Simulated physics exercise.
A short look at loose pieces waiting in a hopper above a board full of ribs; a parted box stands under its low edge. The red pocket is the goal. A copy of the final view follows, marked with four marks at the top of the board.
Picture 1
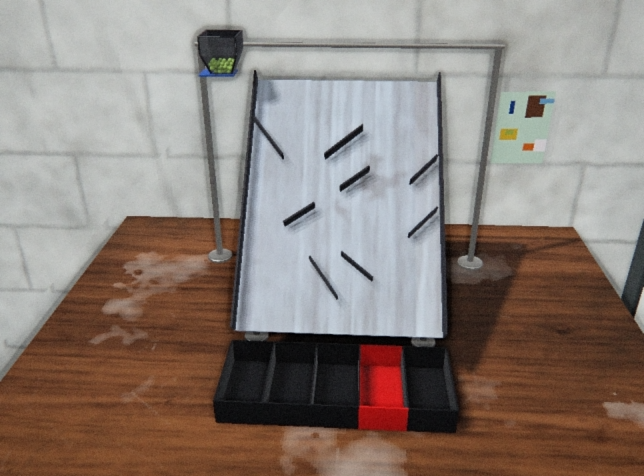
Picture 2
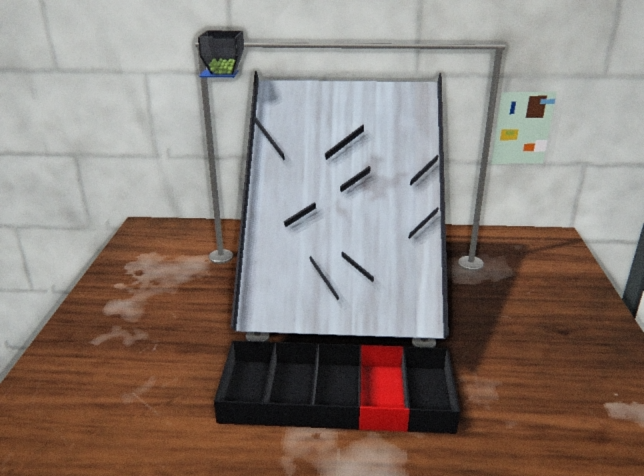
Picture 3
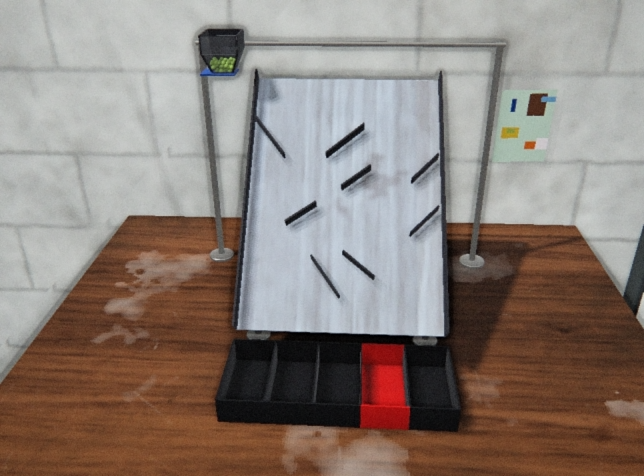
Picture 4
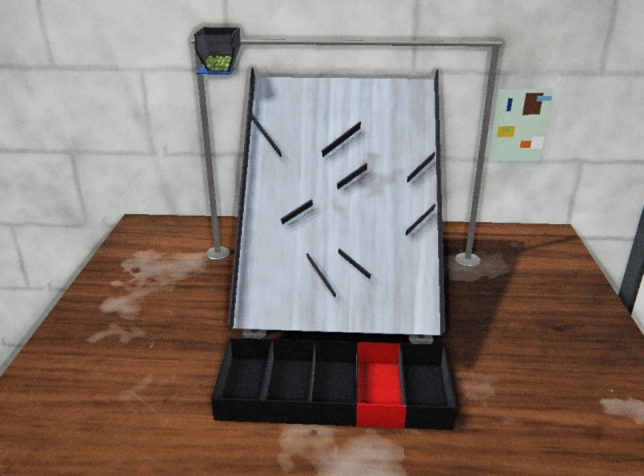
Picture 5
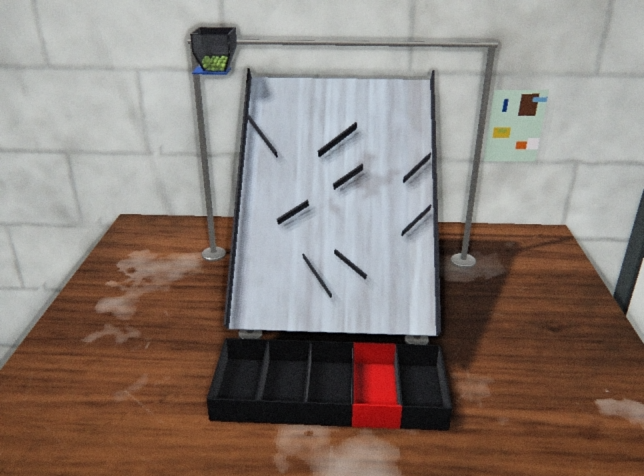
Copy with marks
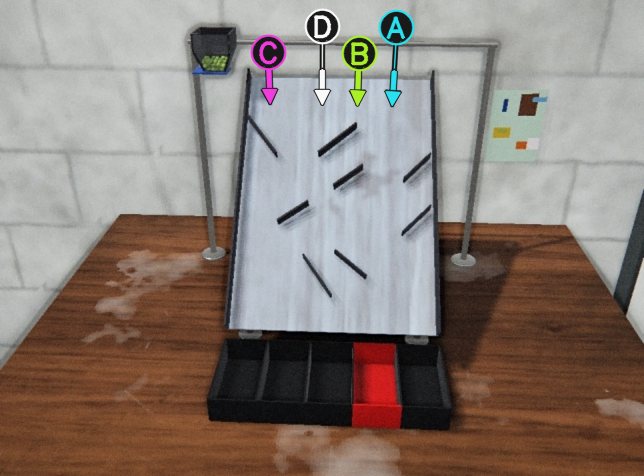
A tilted pale board with dark side rails stands on a worn brown wooden table before a white block wall, seen from the front and slightly above. Short black ribs slant across it, a dark hopper of small green pieces hangs from a grey frame at upper left, and a black tray below has one red pocket. The pieces shift slightly in the hopper while the camera drifts a little.
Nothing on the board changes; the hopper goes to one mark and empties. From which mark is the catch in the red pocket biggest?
A is best.
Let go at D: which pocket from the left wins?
The first from the left.
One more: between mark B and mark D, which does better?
B it is.
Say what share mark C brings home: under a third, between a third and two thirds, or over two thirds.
Mark C gives under a third.
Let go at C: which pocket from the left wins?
It is the first one.
On the marked copy, mark A meets the board at (392, 100); mark B meets the board at (357, 100); mark C meets the board at (270, 98); mark D meets the board at (322, 99).
With A, about two thirds in the red pocket, about a third in other pockets.
With B, about a third in the red pocket, about two thirds in other pockets.
With C, a small part in the red pocket, most in other pockets, a small part outside the box.
With D, a stray few in the red pocket, nearly all in other pockets.
